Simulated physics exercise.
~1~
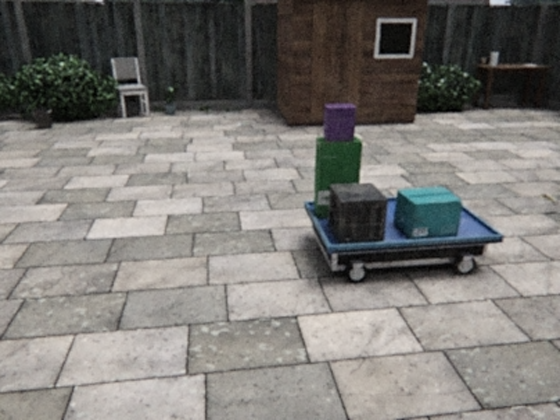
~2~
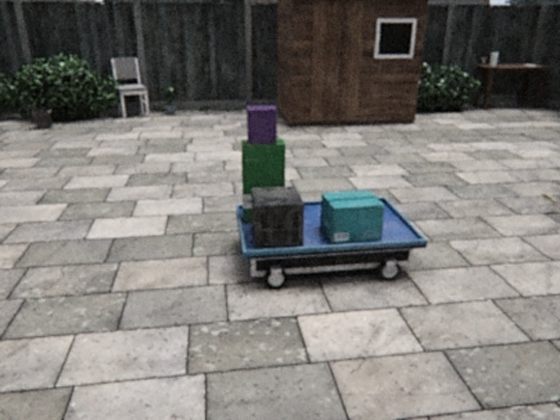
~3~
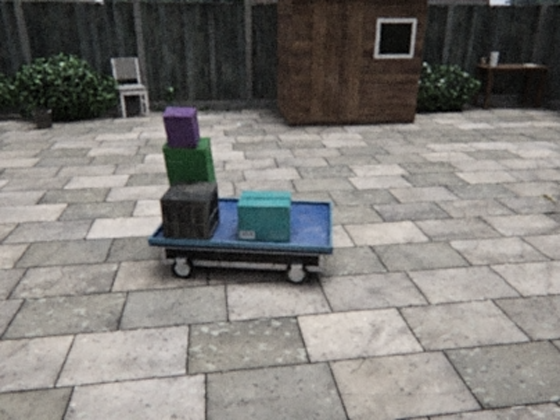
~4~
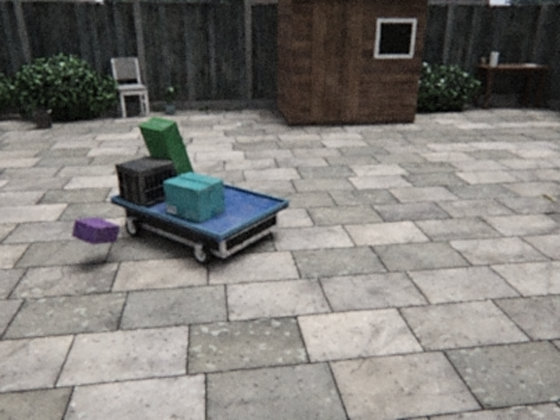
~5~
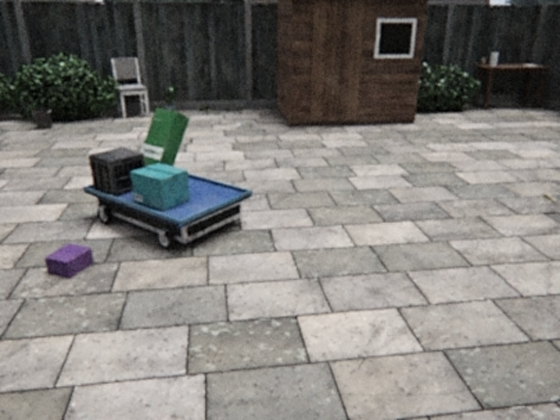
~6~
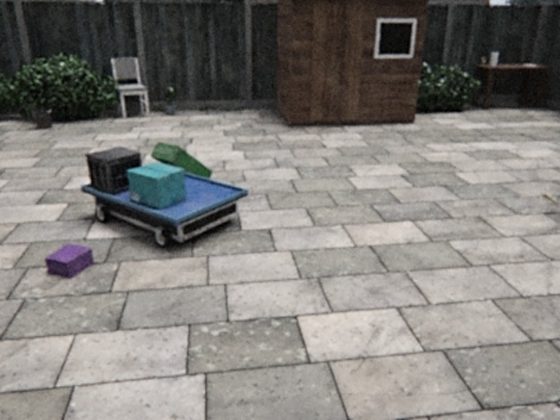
The clip opens on a paved yard, where a blue flat cart carries a black crate, a turquoise box and a tall green box with a purple box on top. The cart rolls left across the slabs, and the green and purple boxes begin to lean left. As the cart turns, its near end swinging toward the viewer, the purple box drops off to the left while the green one tilts behind the crate. The cart comes to a stop and the green box topples off the far side. At the end, the purple box lies on the paving at left, the green box rests behind the cart, and the black crate and turquoise box remain aboard.
